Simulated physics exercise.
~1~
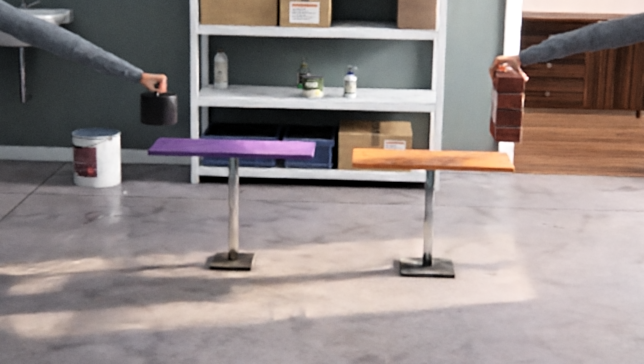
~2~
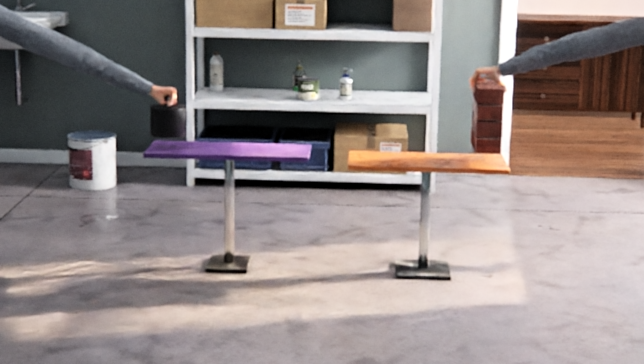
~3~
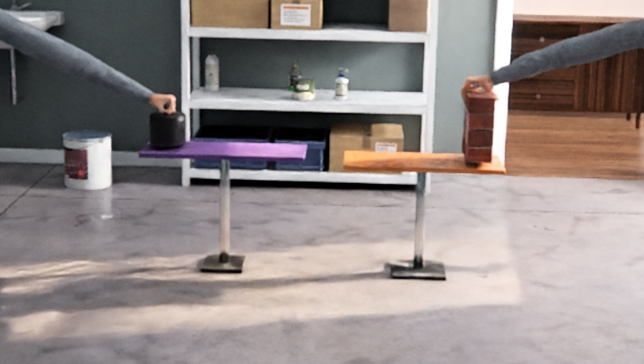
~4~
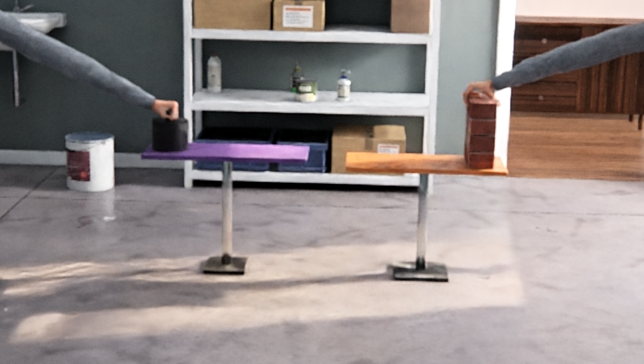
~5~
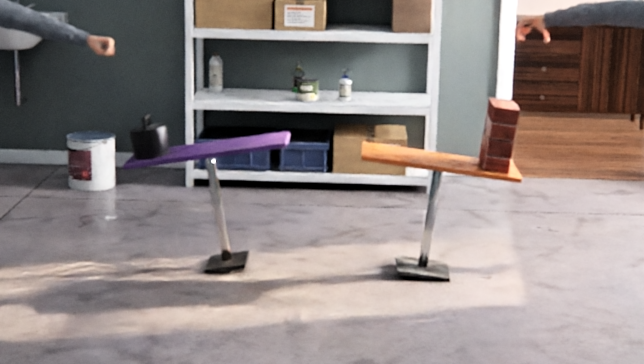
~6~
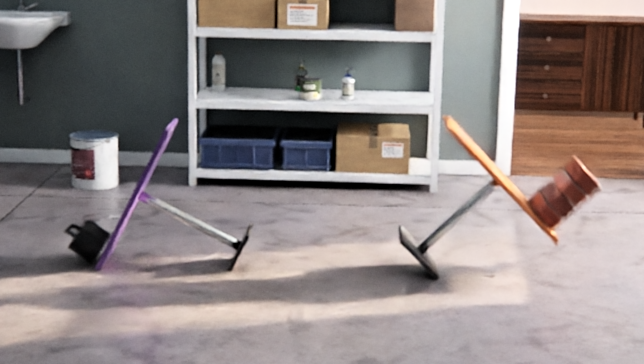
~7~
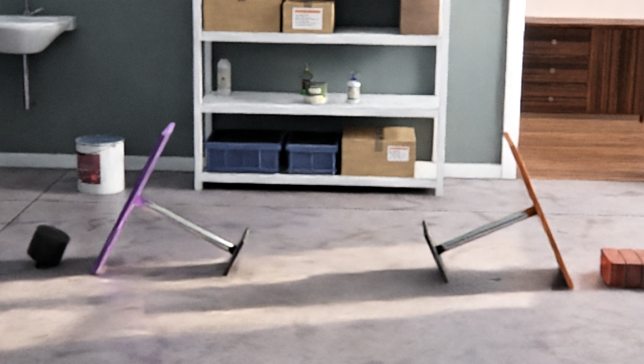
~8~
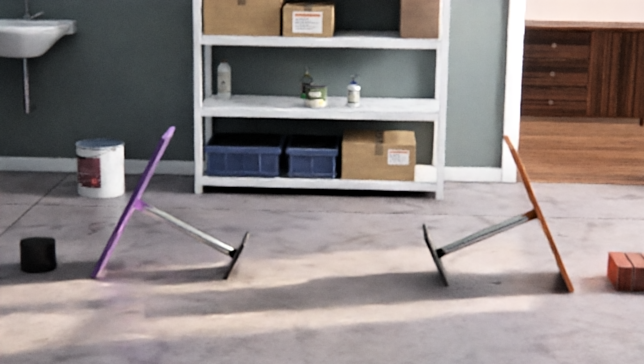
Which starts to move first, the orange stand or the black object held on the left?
The black object moves first, as the hand lowers it toward the purple stand. The orange stand only tips over later, after the hands have let go.
